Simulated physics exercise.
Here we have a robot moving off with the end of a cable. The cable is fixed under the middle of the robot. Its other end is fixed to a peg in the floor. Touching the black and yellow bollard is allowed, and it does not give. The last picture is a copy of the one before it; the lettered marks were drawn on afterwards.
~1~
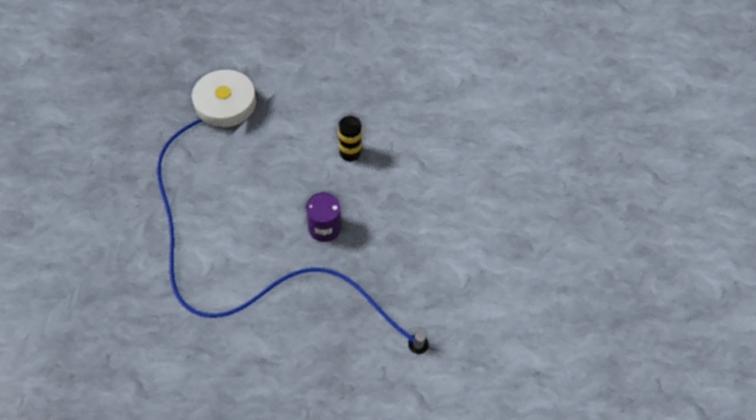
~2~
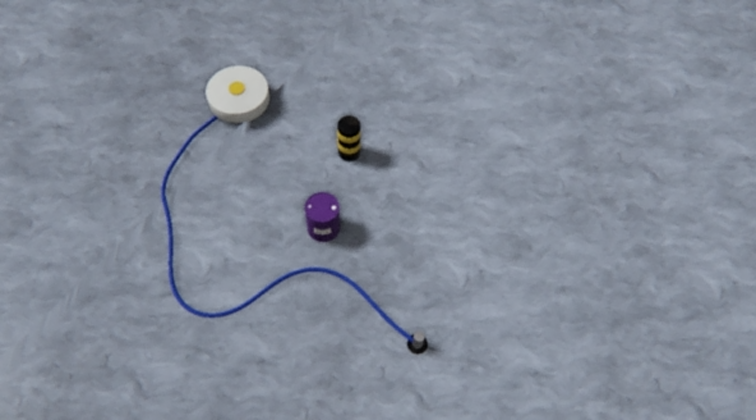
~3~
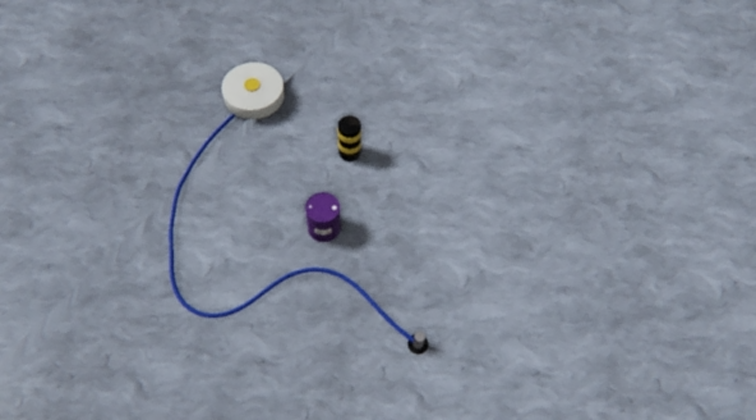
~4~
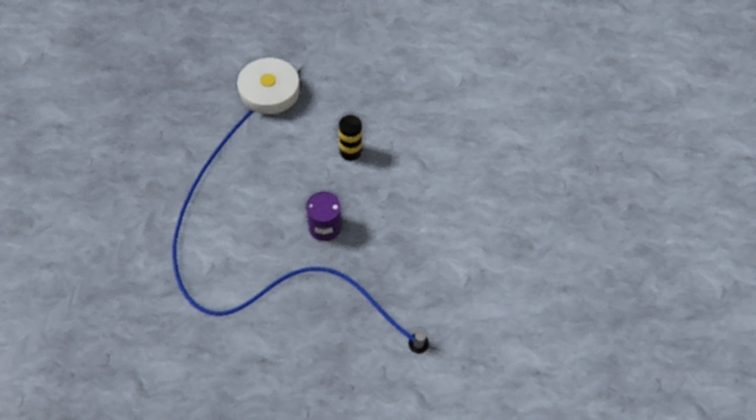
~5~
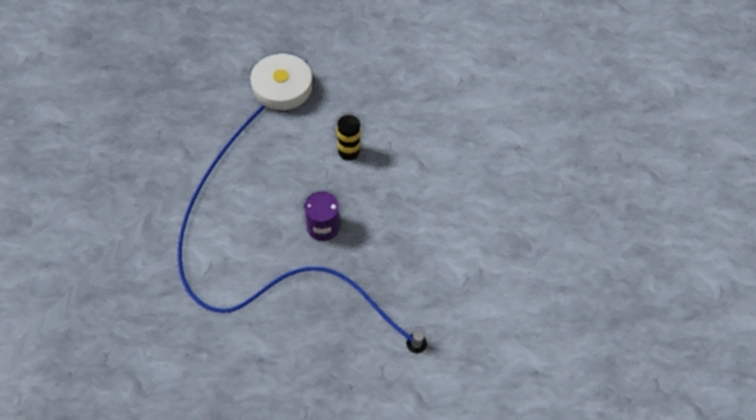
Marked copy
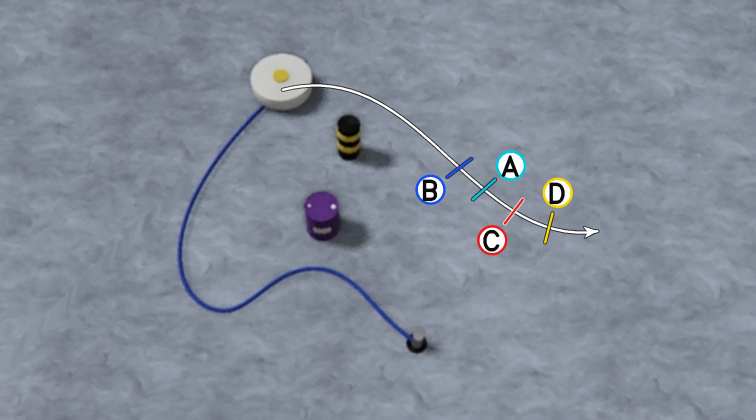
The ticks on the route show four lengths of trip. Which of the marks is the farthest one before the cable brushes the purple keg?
It can go as far as D.
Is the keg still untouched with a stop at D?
Yes.
On the copy, A at (484, 190); B at (459, 168); C at (514, 211); D at (549, 228); the route from (283, 90) via (436, 146) to (597, 231).
On D. First, robot (385, 99), middle of the cable (213, 255).
Then, robot (467, 167), middle of the cable (256, 228).
Finally, robot (552, 222), middle of the cable (326, 166); only the bollard has been touched, if anything.
By contrast, A is safe but short; B is safe but short; C is safe but short.
